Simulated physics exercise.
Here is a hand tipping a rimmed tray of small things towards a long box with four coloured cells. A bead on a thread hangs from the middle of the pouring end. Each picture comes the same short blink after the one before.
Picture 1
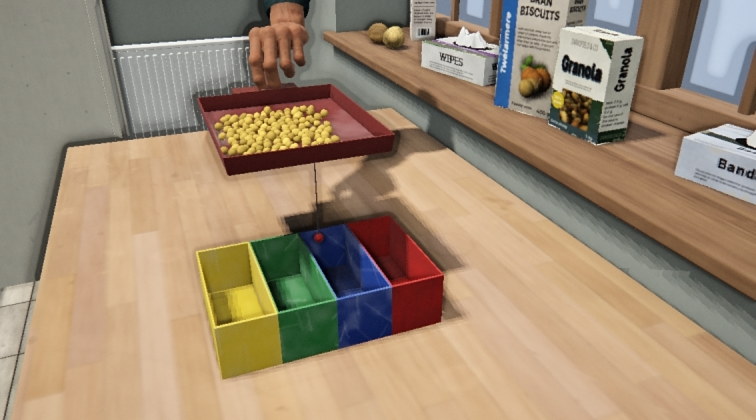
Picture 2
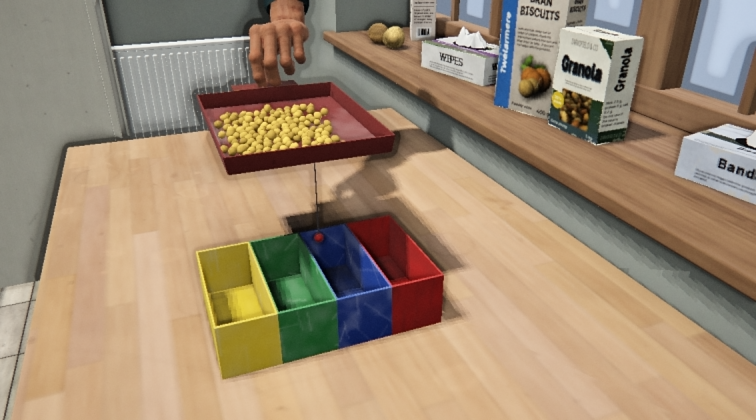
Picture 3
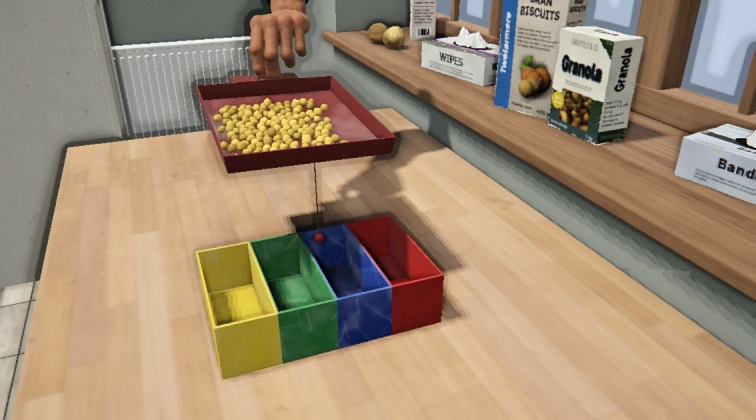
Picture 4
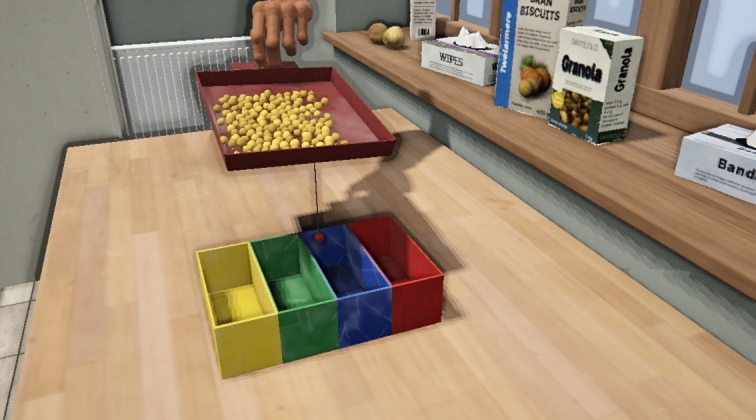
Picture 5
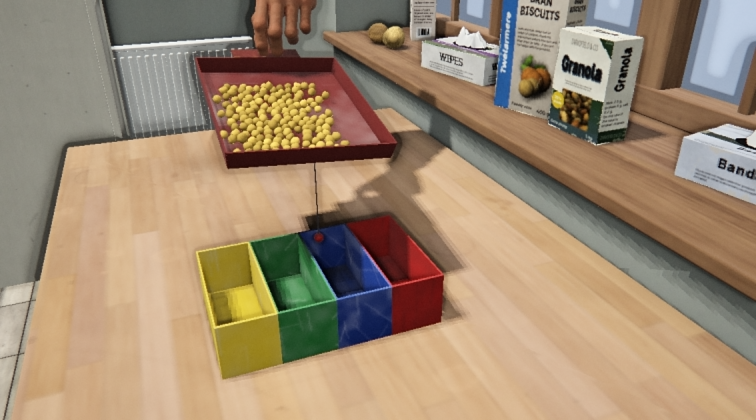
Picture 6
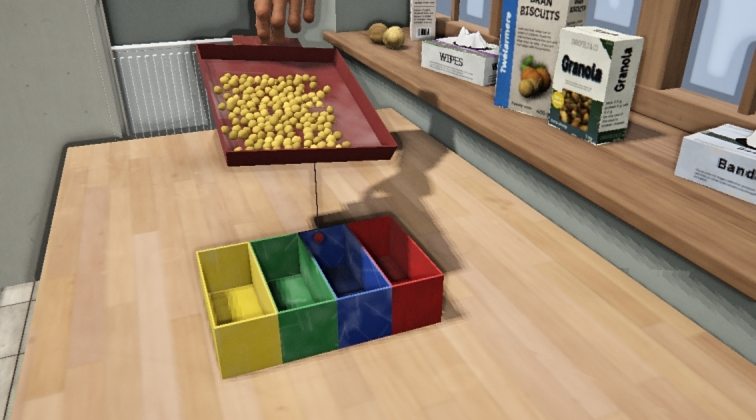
A hand slowly raised the back of a red tray of small yellow balls above a box with yellow, green, blue and red cells, and the tray's front edge dipped slightly to the right.
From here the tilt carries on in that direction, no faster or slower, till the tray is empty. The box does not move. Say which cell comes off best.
It favours the red compartment.
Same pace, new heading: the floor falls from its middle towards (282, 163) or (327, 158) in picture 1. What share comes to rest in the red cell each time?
The first gives 0 %, the second 30 %.
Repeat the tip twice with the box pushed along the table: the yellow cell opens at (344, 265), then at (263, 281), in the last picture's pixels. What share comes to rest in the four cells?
About 90 and 100 per cent.
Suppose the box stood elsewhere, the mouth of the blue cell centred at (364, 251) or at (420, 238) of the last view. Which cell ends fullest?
One: The cell in blue. Two: Green.
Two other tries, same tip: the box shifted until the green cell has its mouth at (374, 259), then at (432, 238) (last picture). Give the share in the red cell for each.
First some 0, then 0 per cent.
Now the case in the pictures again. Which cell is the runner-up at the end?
It is that blue cell.
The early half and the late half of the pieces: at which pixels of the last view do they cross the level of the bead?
Around (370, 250) and then (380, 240).
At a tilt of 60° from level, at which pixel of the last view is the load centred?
Near (326, 121).
Shortly afterwards, tray tipped steeply; the whole lot on the tray.
Next, tray tipped right over; all but a few on the tray; only a few in the red cell; only a few falling or outside the box.
Some moments later, tray tipped past a quarter turn; near half in the red cell; near a third in the blue cell; a little in the green cell; a little falling or outside the box.
In the end, tray tipped past a quarter turn; near half in the red cell; near a third in the blue cell; a little in the green cell; none at all in the yellow cell; a little outside the box.
